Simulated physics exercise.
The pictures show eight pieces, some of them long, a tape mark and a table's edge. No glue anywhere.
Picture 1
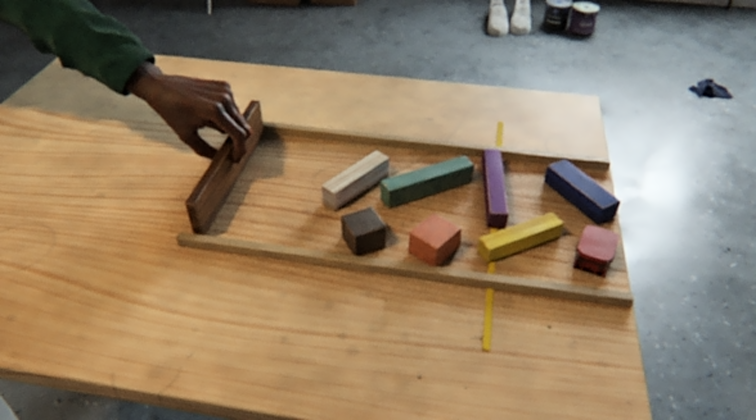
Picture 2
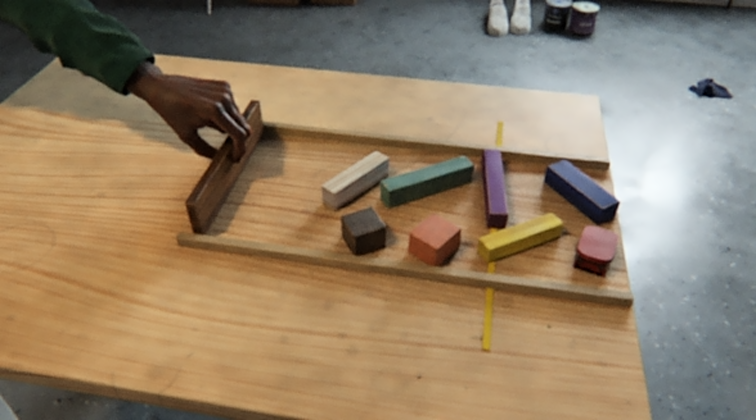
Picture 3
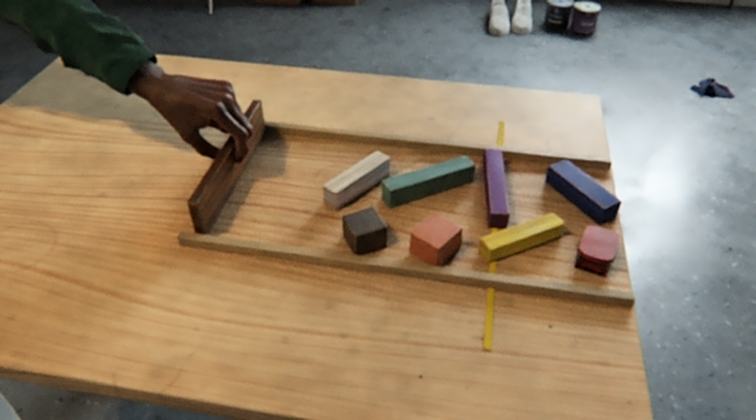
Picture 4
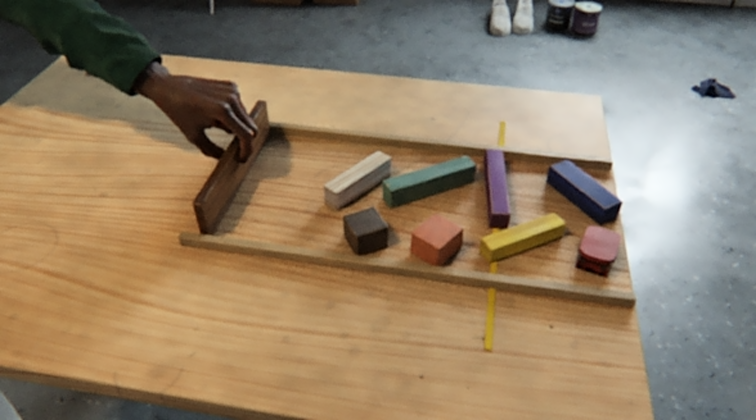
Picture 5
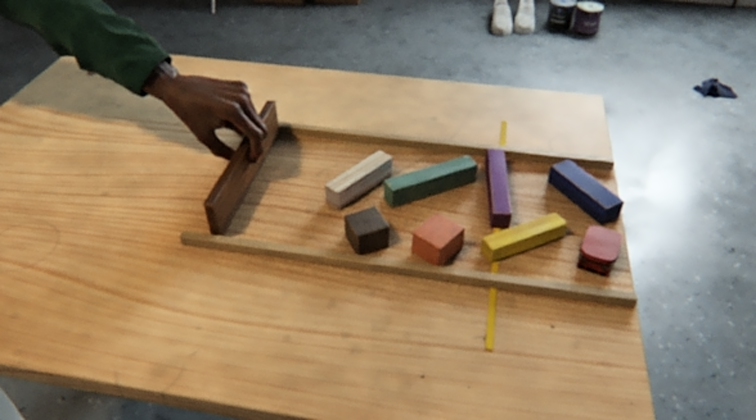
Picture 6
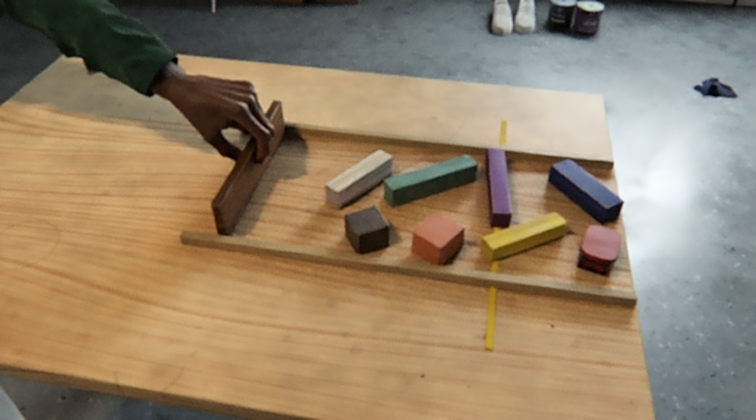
A dark-sleeved arm reaches in from the upper left over a pale wooden table on a grey floor, seen from above at an angle. Its hand grips a dark brown board between two thin rails, with cream, teal, purple, blue, black, orange, yellow and red blocks to the right and yellow tape beneath. The hand slides the board slightly rightward, touching no blocks, while the view barely shifts.
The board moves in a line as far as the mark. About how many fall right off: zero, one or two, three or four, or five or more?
As it turns out, the number that fall off is zero.
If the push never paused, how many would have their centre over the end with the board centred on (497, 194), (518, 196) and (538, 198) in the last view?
Place by place, 0, 0 and 1.
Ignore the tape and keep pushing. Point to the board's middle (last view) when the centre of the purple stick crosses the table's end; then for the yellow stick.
At (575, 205) for the purple stick; at (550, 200) for the yellow stick.
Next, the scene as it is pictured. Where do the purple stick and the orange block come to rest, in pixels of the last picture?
About (548, 191), and the other about (551, 253).
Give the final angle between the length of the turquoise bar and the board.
Roughly 0° out of line.
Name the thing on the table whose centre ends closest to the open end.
It is the red case.
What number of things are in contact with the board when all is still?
It touches 2.
A little later, none off yet; red case at rest near (599, 251); blue stick at rest near (584, 190); yellow stick at rest near (524, 237).
Next, none off yet; red case at rest near (599, 251); blue stick at rest near (584, 190); yellow stick moving near (528, 237).
When it is over, the number that fall off is zero.
